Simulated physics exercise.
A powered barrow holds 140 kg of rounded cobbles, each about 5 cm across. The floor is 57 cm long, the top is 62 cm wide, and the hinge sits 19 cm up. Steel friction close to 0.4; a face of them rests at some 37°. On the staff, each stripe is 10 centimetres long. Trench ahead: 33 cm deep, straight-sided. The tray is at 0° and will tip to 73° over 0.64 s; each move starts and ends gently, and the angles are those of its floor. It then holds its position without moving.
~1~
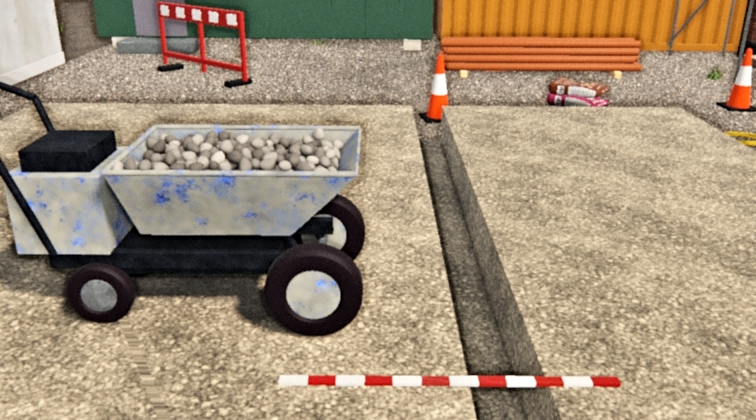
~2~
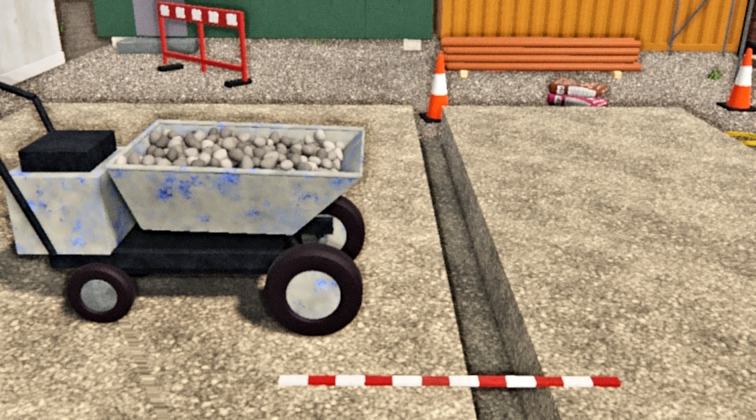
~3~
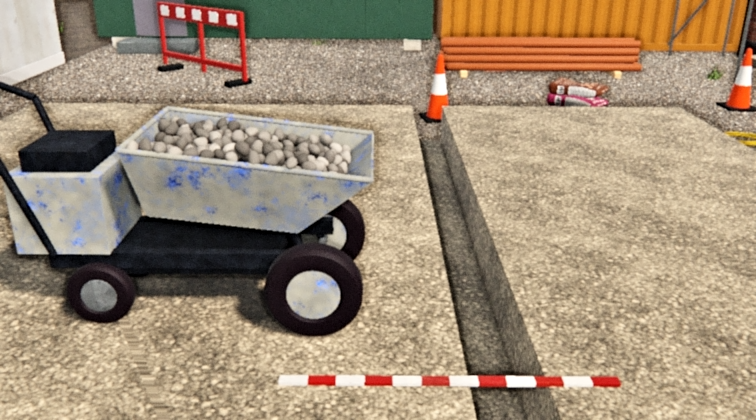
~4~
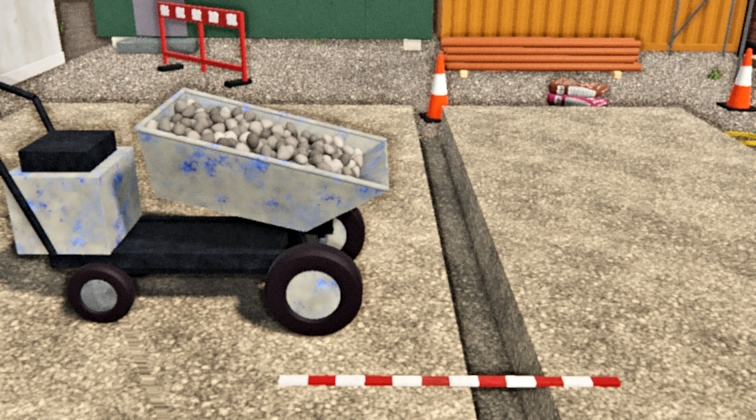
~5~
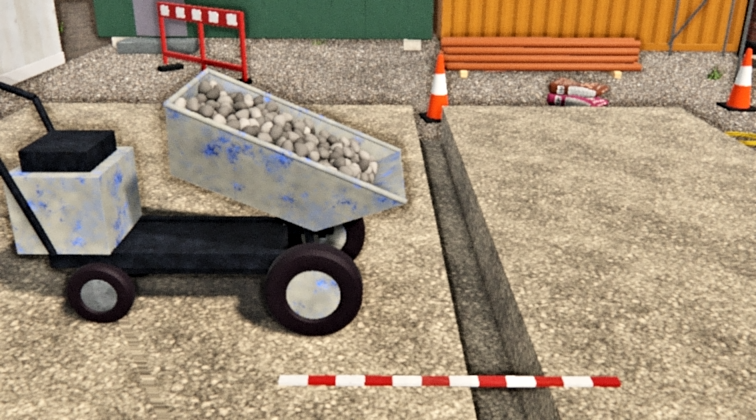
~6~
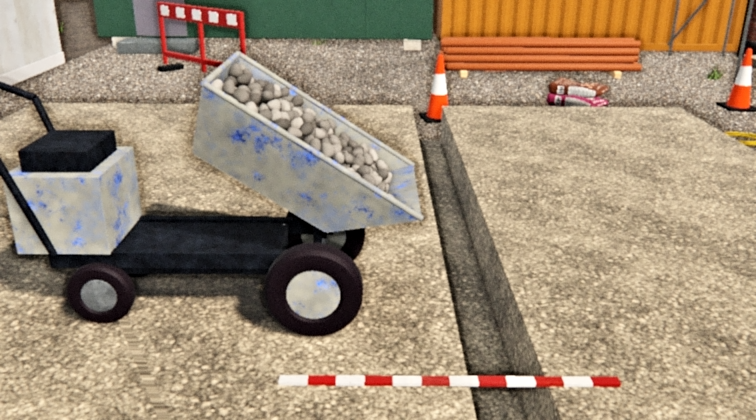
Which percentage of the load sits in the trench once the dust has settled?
Near 70 per cent.
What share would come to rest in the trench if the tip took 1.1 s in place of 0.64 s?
Roughly 85 per cent.
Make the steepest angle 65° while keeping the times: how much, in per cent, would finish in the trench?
In that case some 65 per cent.
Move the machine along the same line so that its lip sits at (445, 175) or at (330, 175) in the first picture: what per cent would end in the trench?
I'd expect close to 10 per cent at the first and 85 per cent at the second.
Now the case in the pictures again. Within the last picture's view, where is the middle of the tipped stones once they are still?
Centre estimate: Around (496, 339).
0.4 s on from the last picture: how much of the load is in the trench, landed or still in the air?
Around 40 per cent of it, at that instant.
Then, 0.2 s after the last picture the floor is at 62°, 100 % in the tray; the foremost stones are at (438, 238).
Then, 0.4 s after the last picture the floor is at 73°, 58 % in the tray, 40 % in the trench, 2 % past the trench; the foremost stones are at (530, 295).
Then, 0.8 s after the last picture the floor is at 73°, 3 % in the tray, 67 % in the trench, 30 % past the trench; the foremost stones are at (720, 293).
Then, 2.7 s after the last picture the floor is at 73°, 0 % in the tray, 70 % in the trench, 30 % past the trench; the foremost stones are past the picture's edge.
